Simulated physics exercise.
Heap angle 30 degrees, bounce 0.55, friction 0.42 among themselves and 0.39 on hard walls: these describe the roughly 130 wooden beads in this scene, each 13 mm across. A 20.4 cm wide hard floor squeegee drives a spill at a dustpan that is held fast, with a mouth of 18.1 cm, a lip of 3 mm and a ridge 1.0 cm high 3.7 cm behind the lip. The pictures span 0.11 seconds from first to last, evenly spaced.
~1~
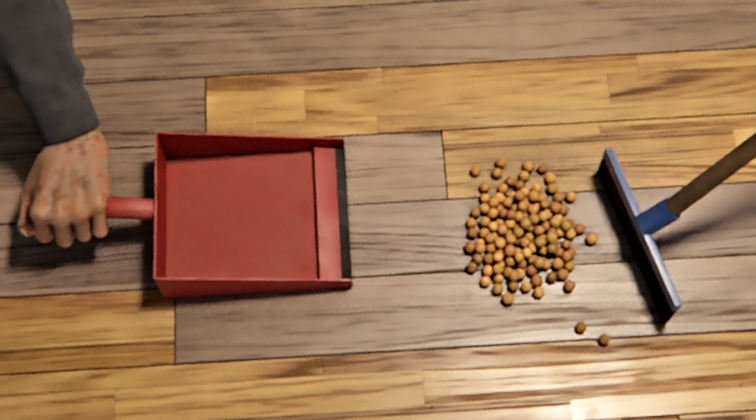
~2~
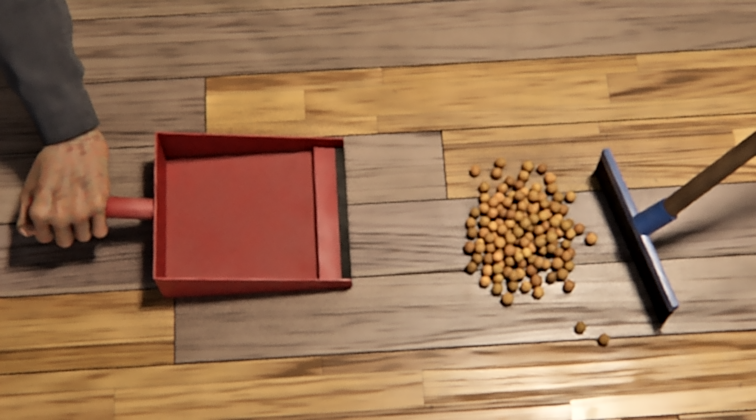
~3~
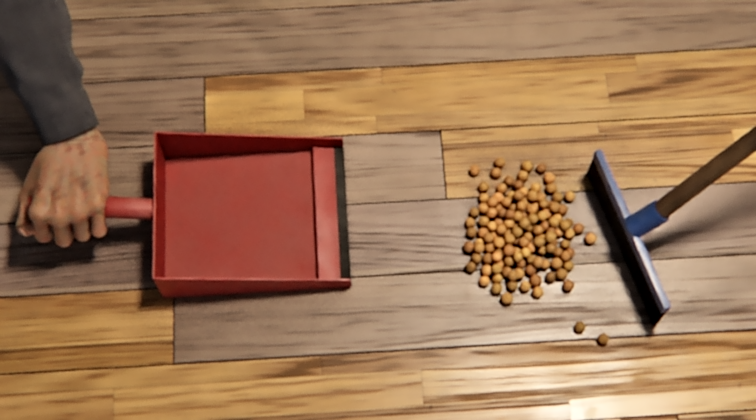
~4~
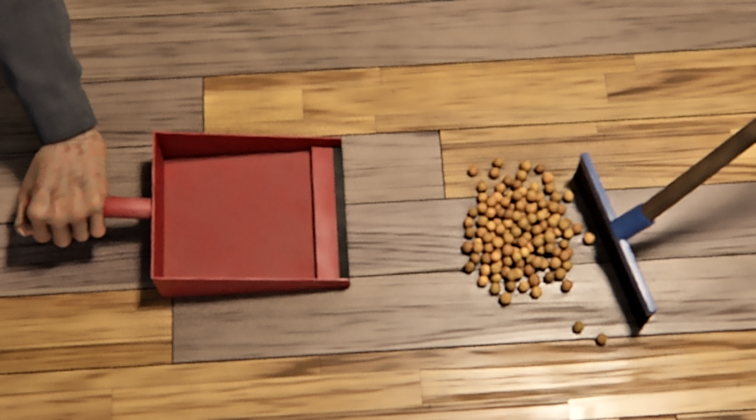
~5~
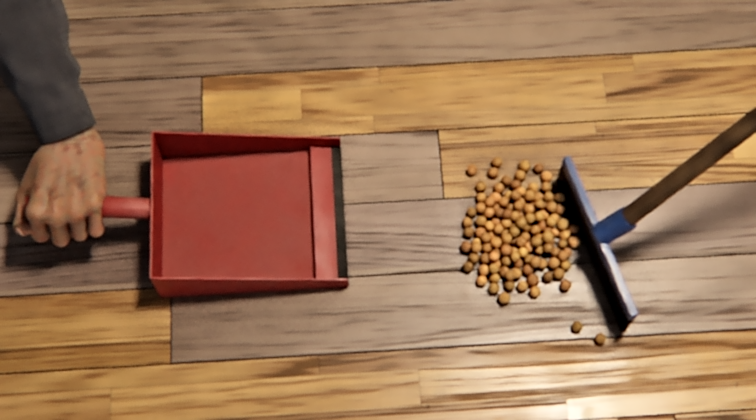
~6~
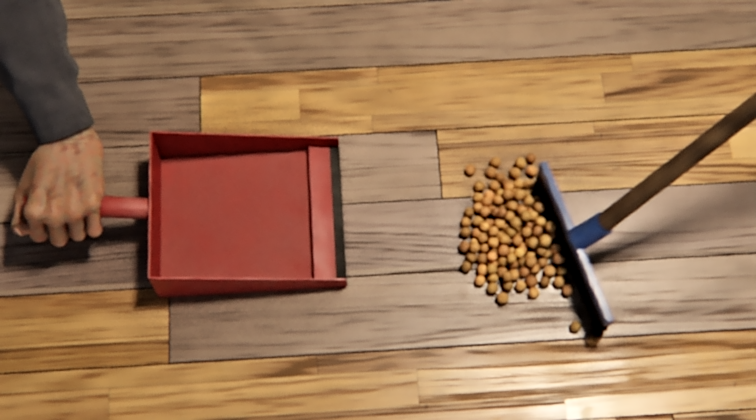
The video shows a hand holding a red dustpan still on a wooden floor while a blue squeegee on a wooden handle moves left, meets a pile of small round brown beads, and pushes its right side slightly leftward.
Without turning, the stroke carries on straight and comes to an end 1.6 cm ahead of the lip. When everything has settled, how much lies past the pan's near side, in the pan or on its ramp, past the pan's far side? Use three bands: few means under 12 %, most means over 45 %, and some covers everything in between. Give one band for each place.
Near side: Most, pan: Some, far side: Few.
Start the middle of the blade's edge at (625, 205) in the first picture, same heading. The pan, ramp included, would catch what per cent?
I'd estimate about 25 per cent.
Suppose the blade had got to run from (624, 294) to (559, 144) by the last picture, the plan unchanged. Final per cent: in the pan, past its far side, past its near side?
Split: Pan = 25, far = 5, near = 35.
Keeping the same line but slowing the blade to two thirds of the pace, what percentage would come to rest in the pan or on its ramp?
Share: About 20 %.
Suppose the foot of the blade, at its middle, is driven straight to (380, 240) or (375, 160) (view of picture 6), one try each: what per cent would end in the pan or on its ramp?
Some 30 per cent on the first try, 30 per cent on the second.
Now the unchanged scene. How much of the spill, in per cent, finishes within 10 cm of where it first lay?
0 percent, roughly.
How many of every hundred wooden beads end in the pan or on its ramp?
Around 25 in a hundred finish there.
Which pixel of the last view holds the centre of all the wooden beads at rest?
Near (212, 286).
Then, 0.10 s after the last picture, middle of the blade 14 cm from the lip; 0 % over the lip, far side 5 %, near side 35 %.
Then, 0.17 s after the last picture, middle of the blade 6 cm from the lip; 5 % over the lip, far side 5 %, near side 45 %.
Then, 0.38 s after the last picture, middle of the blade 4 cm from the lip; 30 % over the lip, far side 5 %, near side 50 %.
In the end, near side 50 %, pan 25 %, far side 5 %, in front of the lip or behind the blade 20 %.
